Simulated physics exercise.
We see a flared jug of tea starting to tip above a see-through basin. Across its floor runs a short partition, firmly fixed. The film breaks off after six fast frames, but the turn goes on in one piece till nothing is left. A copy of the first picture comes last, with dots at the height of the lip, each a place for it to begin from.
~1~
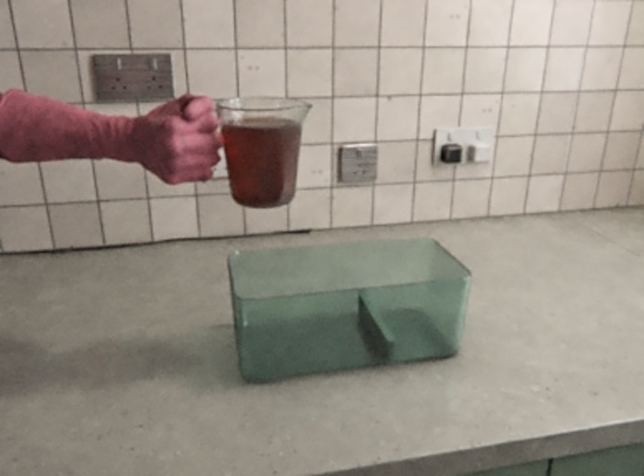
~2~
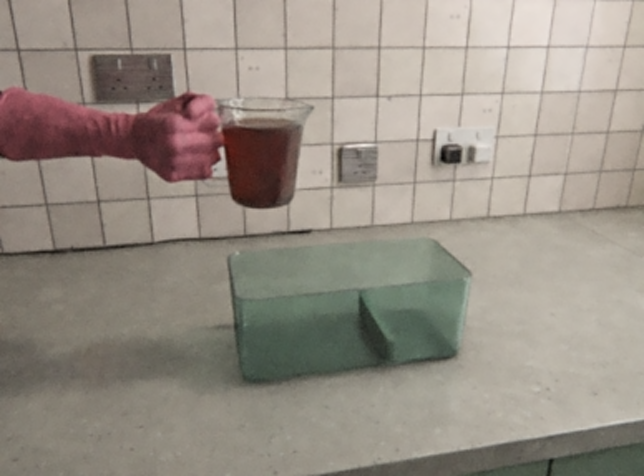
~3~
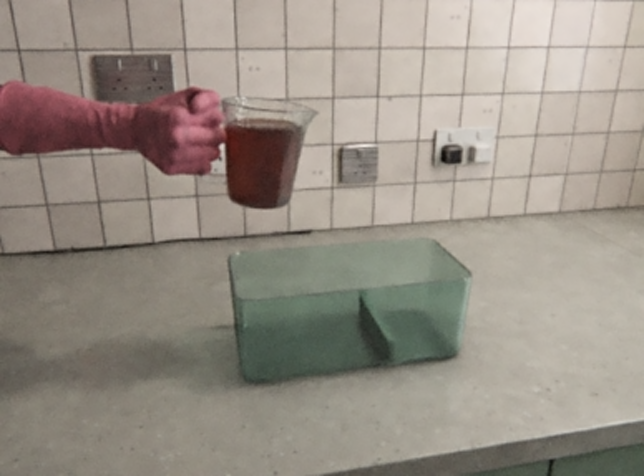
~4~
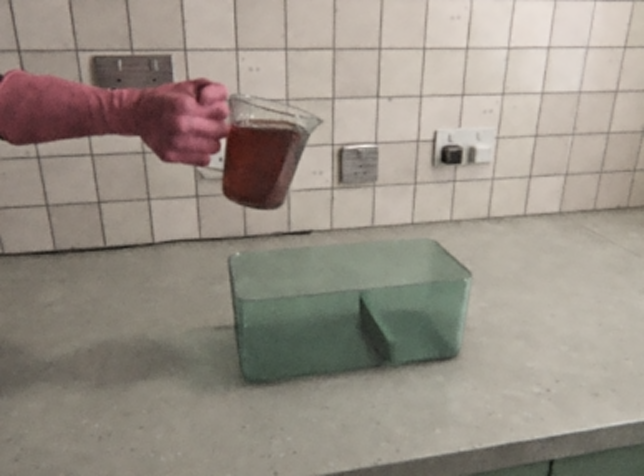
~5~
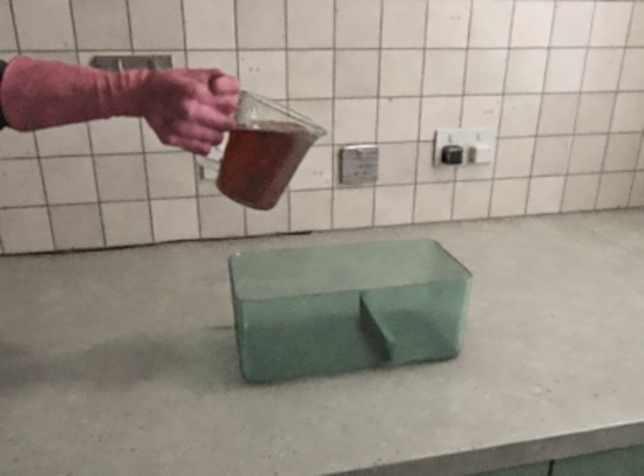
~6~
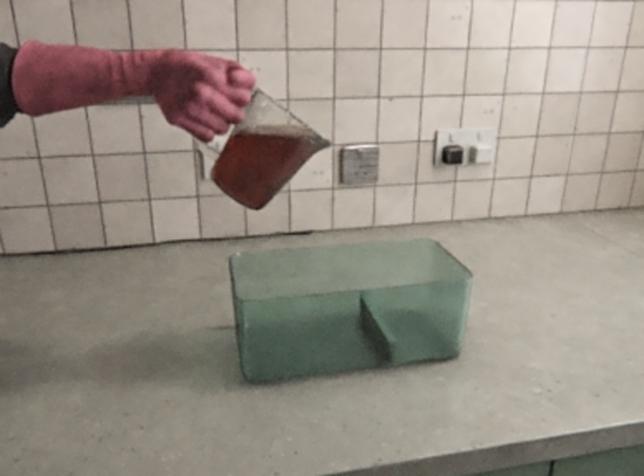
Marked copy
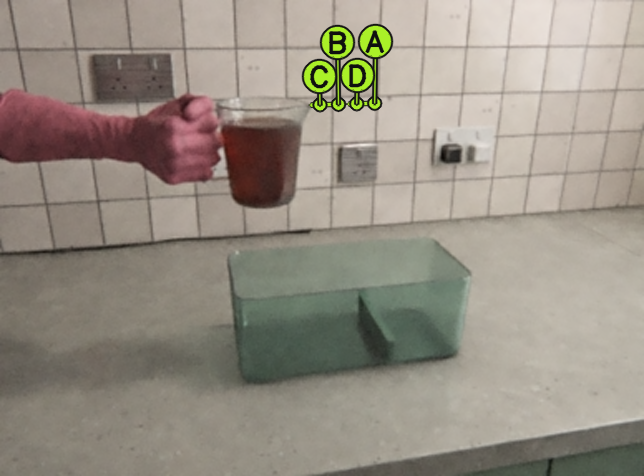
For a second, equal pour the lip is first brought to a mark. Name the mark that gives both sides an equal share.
Use dot B.
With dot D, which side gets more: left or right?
The right one.
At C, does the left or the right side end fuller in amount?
More ends on the left.
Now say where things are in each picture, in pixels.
Upright, lip at (311, 105); basin from (241, 378) to (459, 350); top of the wall at (376, 314); nothing has left yet.
Upright, lip at (313, 106); nothing has left yet.
Tipped about 7°, lip at (316, 111); nothing has left yet.
Tipped about 15°, lip at (321, 120); nothing has left yet.
Tipped about 25°, lip at (326, 131); nothing has left yet.
Tipped about 38°, lip at (329, 145); nothing has left yet.
On the marked copy, A at (374, 103); B at (338, 104); C at (320, 104); D at (356, 103).
For dot A, about 27 % ends left of the wall and 68 % right of it; 5 % is lost outside.
For dot B, about 49 % ends left of the wall and 49 % right of it.
For dot C, about 75 % ends left of the wall and 21 % right of it; 4 % is lost outside.
For dot D, about 23 % ends left of the wall and 74 % right of it; 3 % is lost outside.
